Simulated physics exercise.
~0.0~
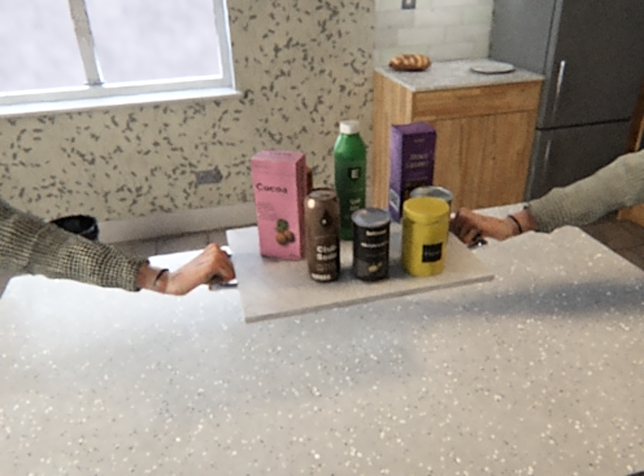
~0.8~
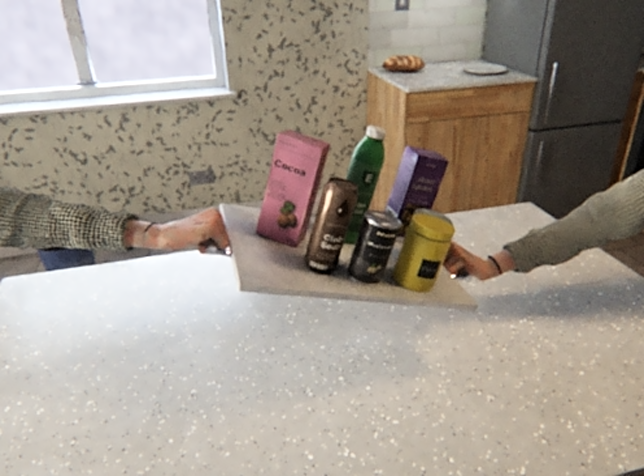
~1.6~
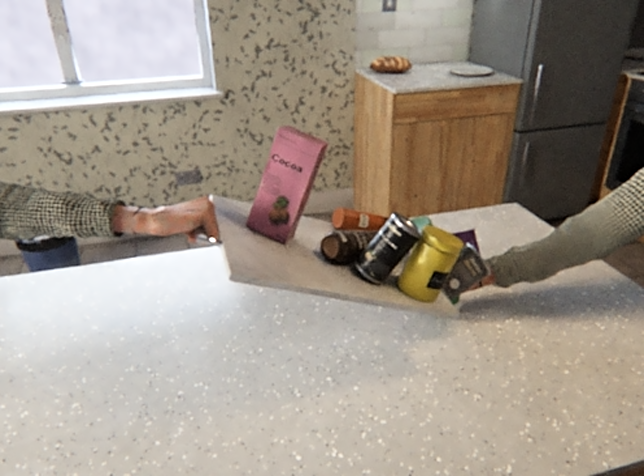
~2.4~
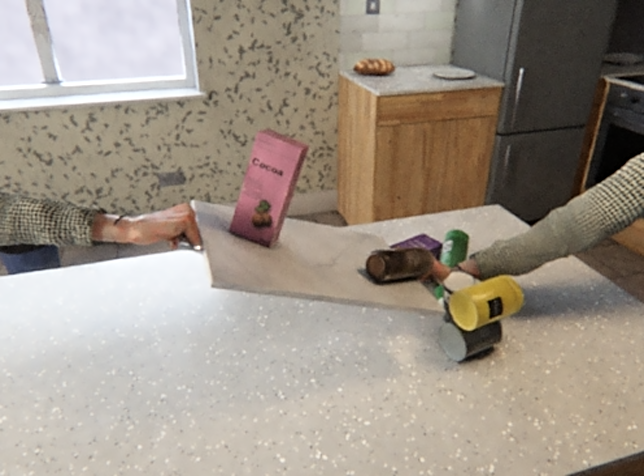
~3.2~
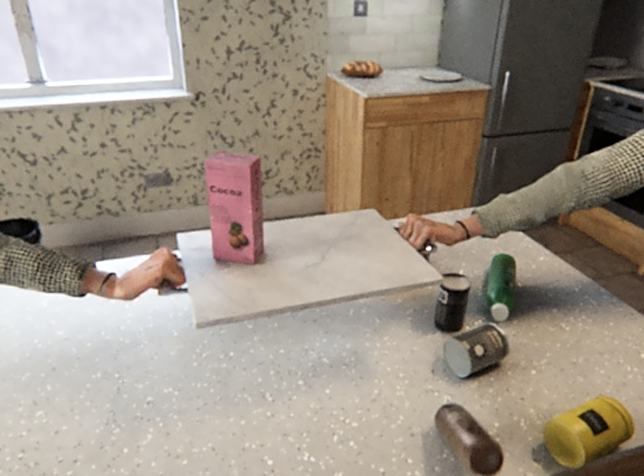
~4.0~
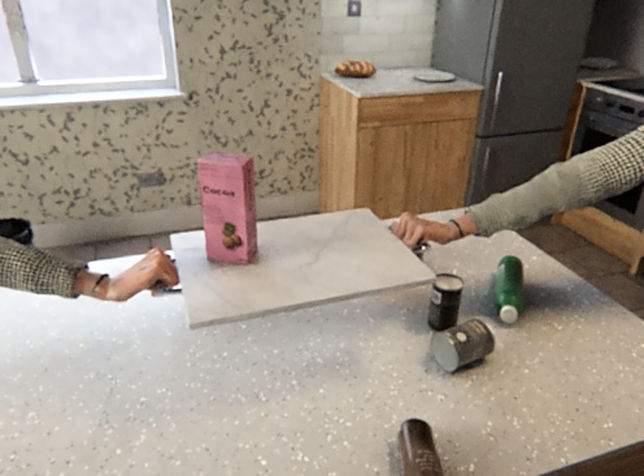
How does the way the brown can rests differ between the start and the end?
At the start the brown can stands upright on the tray. By the end it is lying on its side on the table.
